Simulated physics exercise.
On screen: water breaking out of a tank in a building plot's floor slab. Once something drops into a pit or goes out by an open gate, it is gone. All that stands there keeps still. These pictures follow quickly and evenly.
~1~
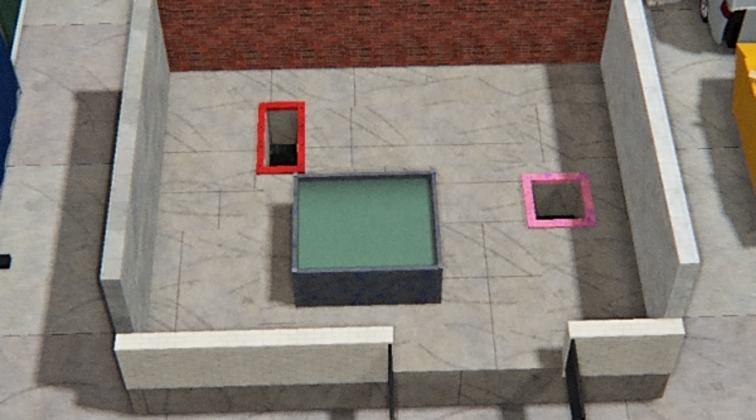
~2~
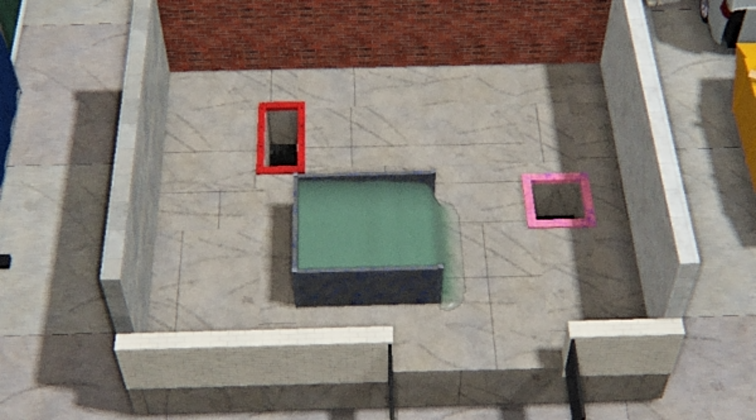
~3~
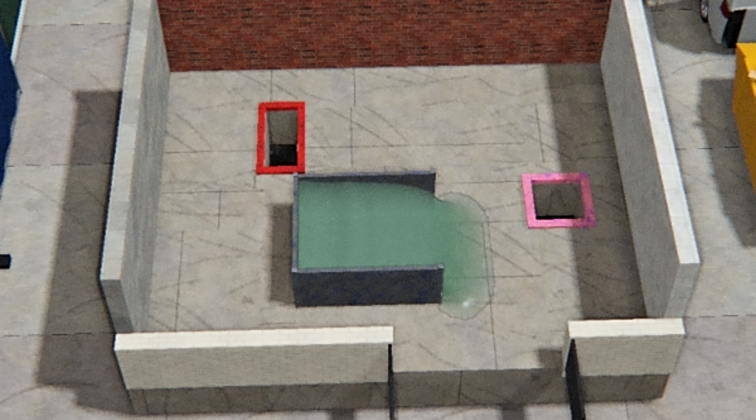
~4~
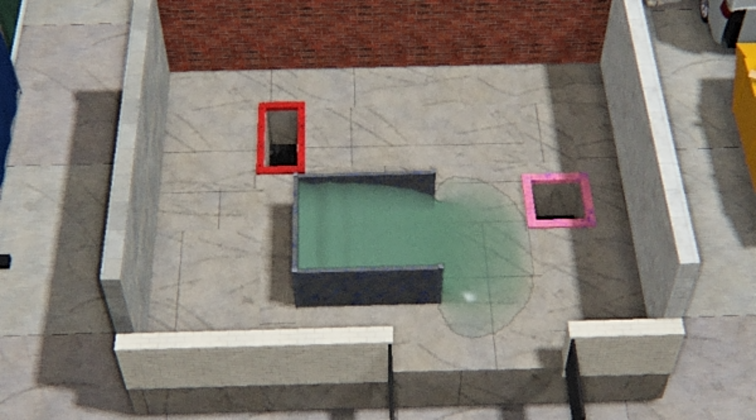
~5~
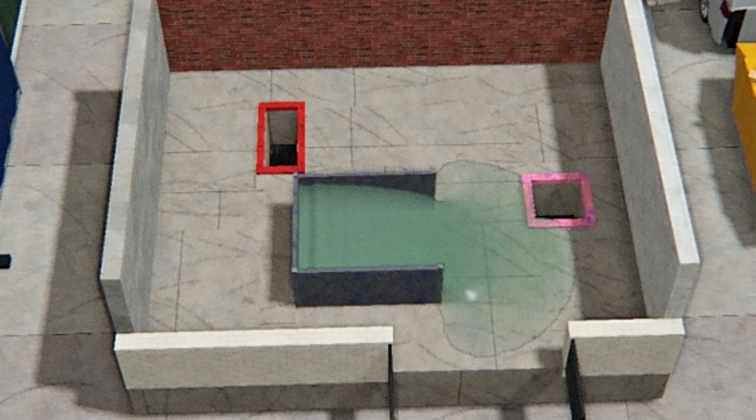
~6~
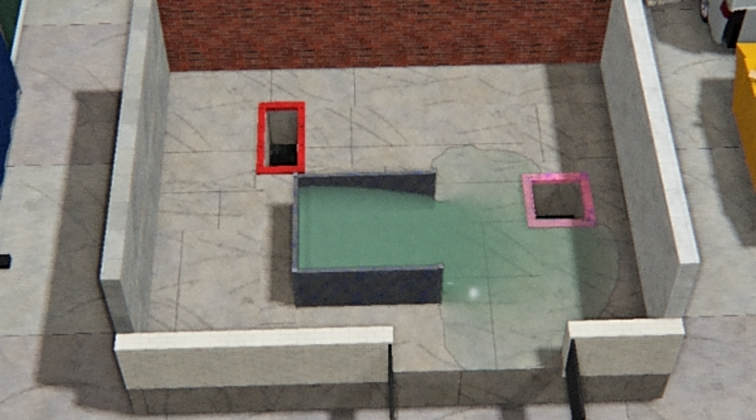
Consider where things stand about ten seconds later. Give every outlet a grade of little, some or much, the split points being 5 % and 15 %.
Grades: Gate - much; red pit - little; pink pit - much.
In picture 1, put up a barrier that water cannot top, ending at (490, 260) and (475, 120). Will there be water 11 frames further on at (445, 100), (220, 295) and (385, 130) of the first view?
In order: Wet; dry; wet.
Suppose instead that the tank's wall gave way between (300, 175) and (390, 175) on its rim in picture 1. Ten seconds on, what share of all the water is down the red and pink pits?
For red it's about 20 per cent, and for pink about 6 per cent.
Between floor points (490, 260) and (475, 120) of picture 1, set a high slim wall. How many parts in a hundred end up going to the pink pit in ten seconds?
Result, pink pit: Some 8 percent of the total.
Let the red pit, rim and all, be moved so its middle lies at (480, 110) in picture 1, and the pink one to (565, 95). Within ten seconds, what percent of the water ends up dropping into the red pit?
Result - red pit: 8 %.
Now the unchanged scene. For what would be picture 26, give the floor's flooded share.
That should be about 40 %.
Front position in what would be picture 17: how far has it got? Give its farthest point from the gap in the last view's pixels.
Somewhere near (599, 70).
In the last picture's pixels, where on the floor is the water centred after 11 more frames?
Close to (507, 257).
A moment on, water covers 30 % of the floor; the gate 1 %, the red pit 0 %, the pink pit 6 %.
Next, water covers 35 % of the floor; the gate 2 %, the red pit 0 %, the pink pit 12 %.
Then, water covers 40 % of the floor; the gate 7 %, the red pit 0 %, the pink pit 19 %.
Later, water covers 70 % of the floor; the gate 16 %, the red pit 0 %, the pink pit 24 %.
In the end, water covers 85 % of the floor; the gate 23 %, the red pit 1 %, the pink pit 25 %.
